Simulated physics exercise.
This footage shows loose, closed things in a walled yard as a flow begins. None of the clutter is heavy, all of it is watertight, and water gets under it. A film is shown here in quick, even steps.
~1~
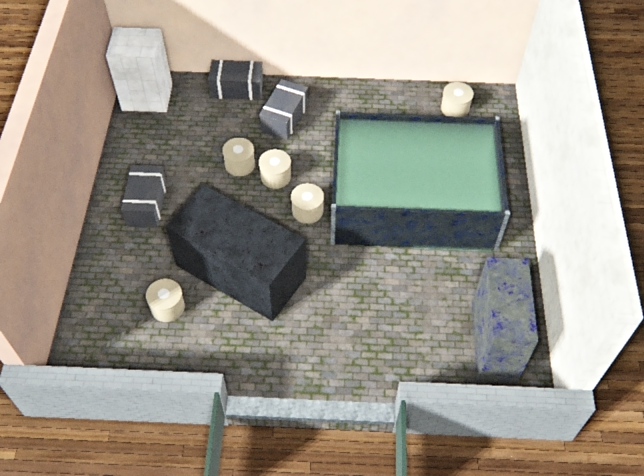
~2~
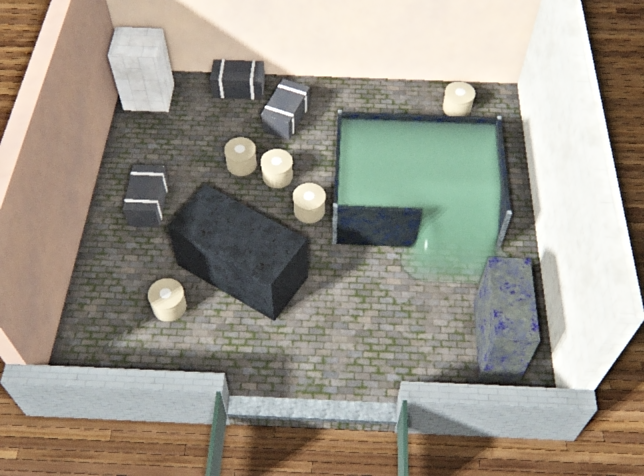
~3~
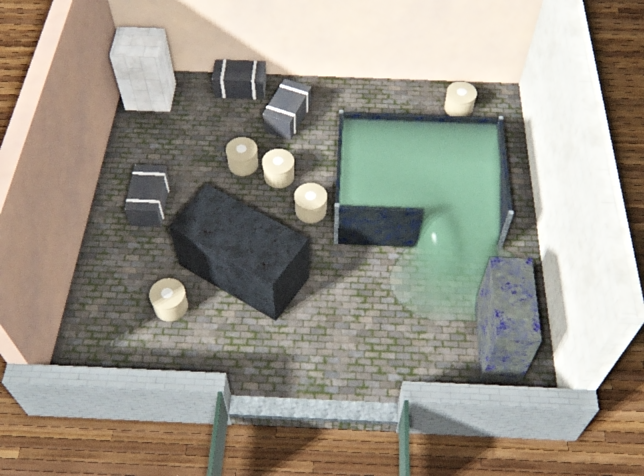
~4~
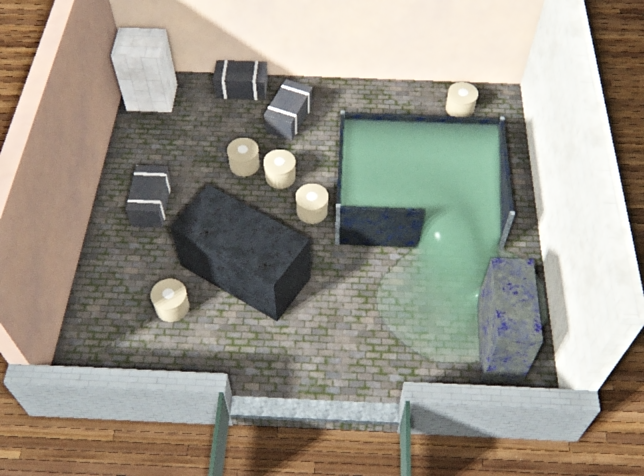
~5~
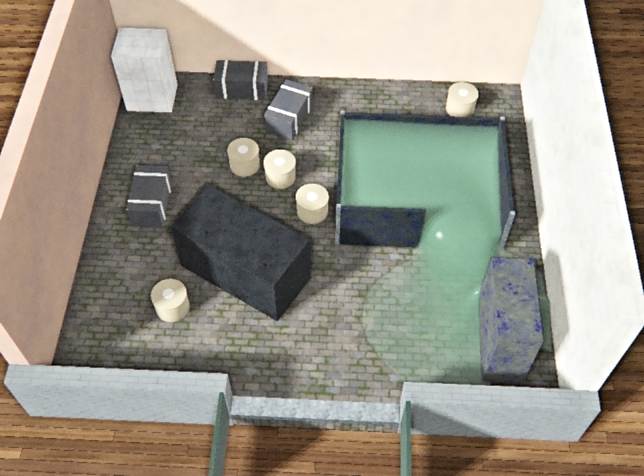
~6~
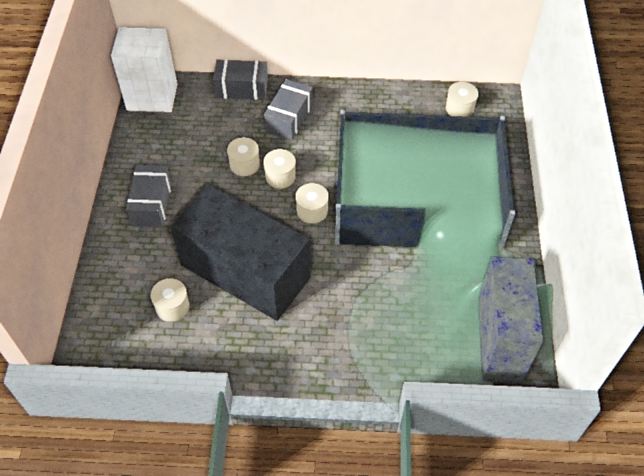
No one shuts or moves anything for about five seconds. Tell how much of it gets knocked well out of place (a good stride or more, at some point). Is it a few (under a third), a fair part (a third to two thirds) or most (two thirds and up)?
A few.
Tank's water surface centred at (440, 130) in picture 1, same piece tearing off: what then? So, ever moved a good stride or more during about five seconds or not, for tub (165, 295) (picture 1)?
As for that object: Went the full length.
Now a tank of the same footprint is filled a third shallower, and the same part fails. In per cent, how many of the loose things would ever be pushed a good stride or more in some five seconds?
Close to 0 in a hundred, give or take.
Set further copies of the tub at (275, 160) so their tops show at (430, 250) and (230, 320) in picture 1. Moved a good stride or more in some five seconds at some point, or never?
Taking the two as listed, the first reached the mark and the second reached the mark.
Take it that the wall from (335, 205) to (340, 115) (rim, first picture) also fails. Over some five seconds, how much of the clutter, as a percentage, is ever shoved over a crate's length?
Near 100 %.
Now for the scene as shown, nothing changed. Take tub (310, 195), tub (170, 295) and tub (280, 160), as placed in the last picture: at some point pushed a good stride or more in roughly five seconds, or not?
Going through them in order: First kept nearby, second got well clear, third kept nearby.
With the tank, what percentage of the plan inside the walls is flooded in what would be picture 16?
My answer would be close to 35 per cent.
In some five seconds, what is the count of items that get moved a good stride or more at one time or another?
I make it 2 in total.
A moment on, 0 of 8 are well off their spots; 0 afloat.
Next, 0 of 8 are well off their spots; 0 afloat.
Later, 0 of 8 are well off their spots; 0 afloat.
In the end, 2 of 8 are well off their spots, and 2 have been at some point; 1 afloat.
